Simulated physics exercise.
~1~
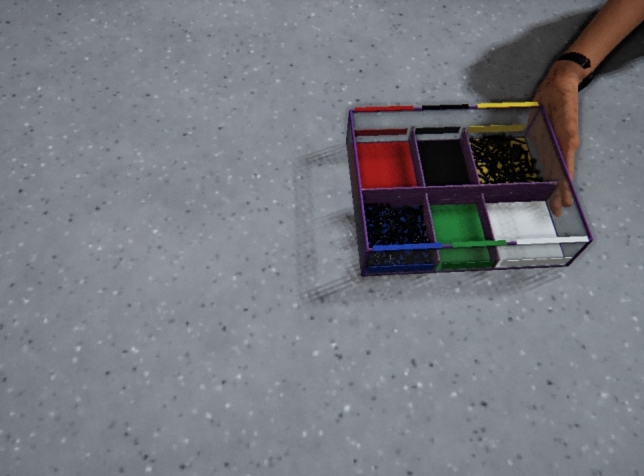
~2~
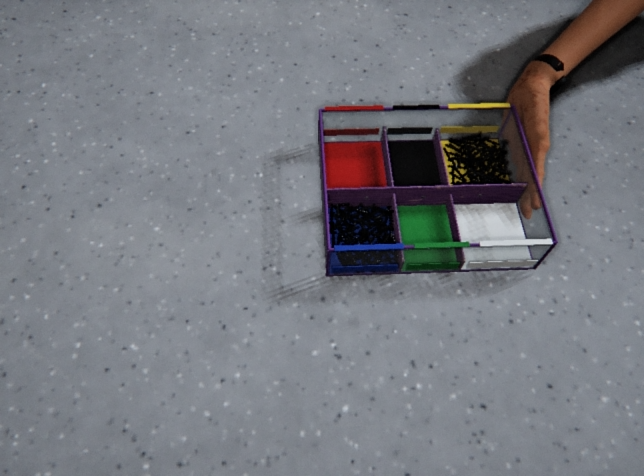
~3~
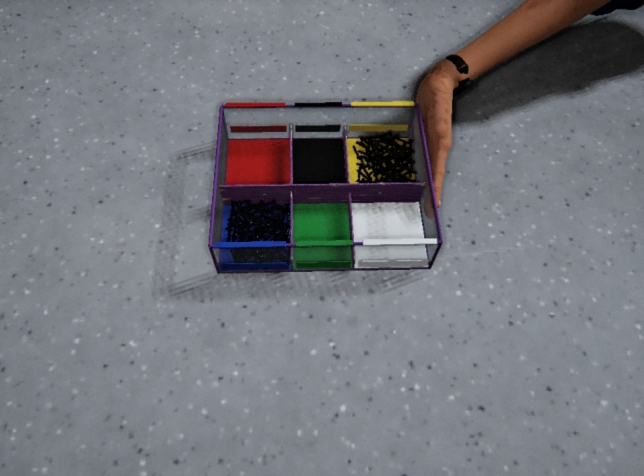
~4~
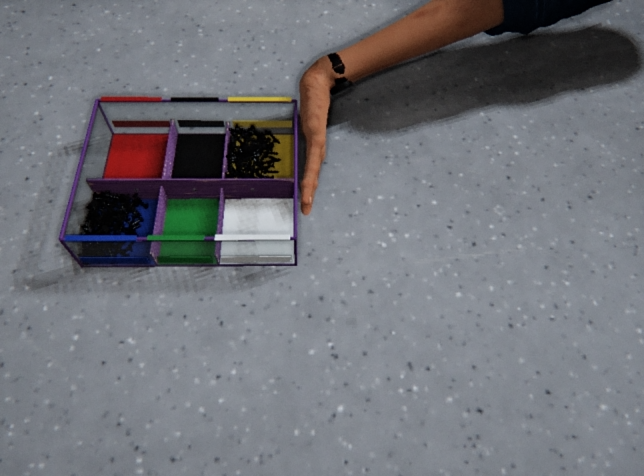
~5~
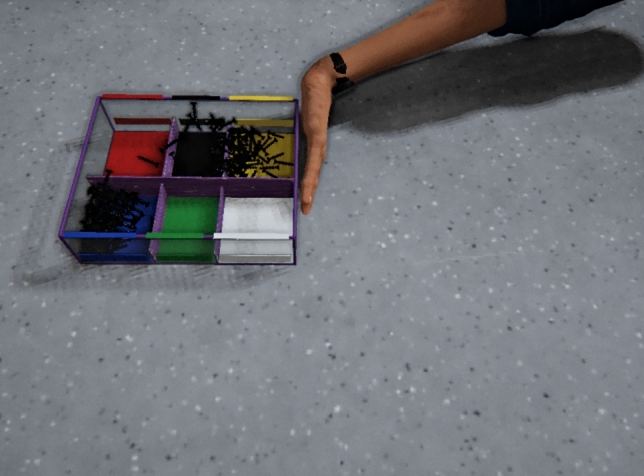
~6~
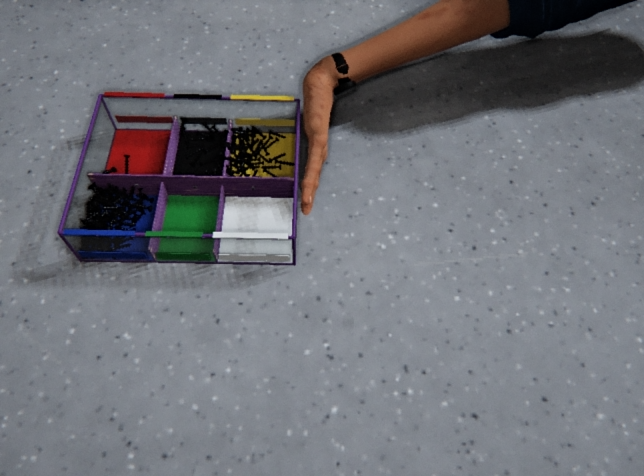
On a speckled grey floor, a hand pushing a divided tray left and stopping, black screws spilling from yellow into neighbouring compartments.
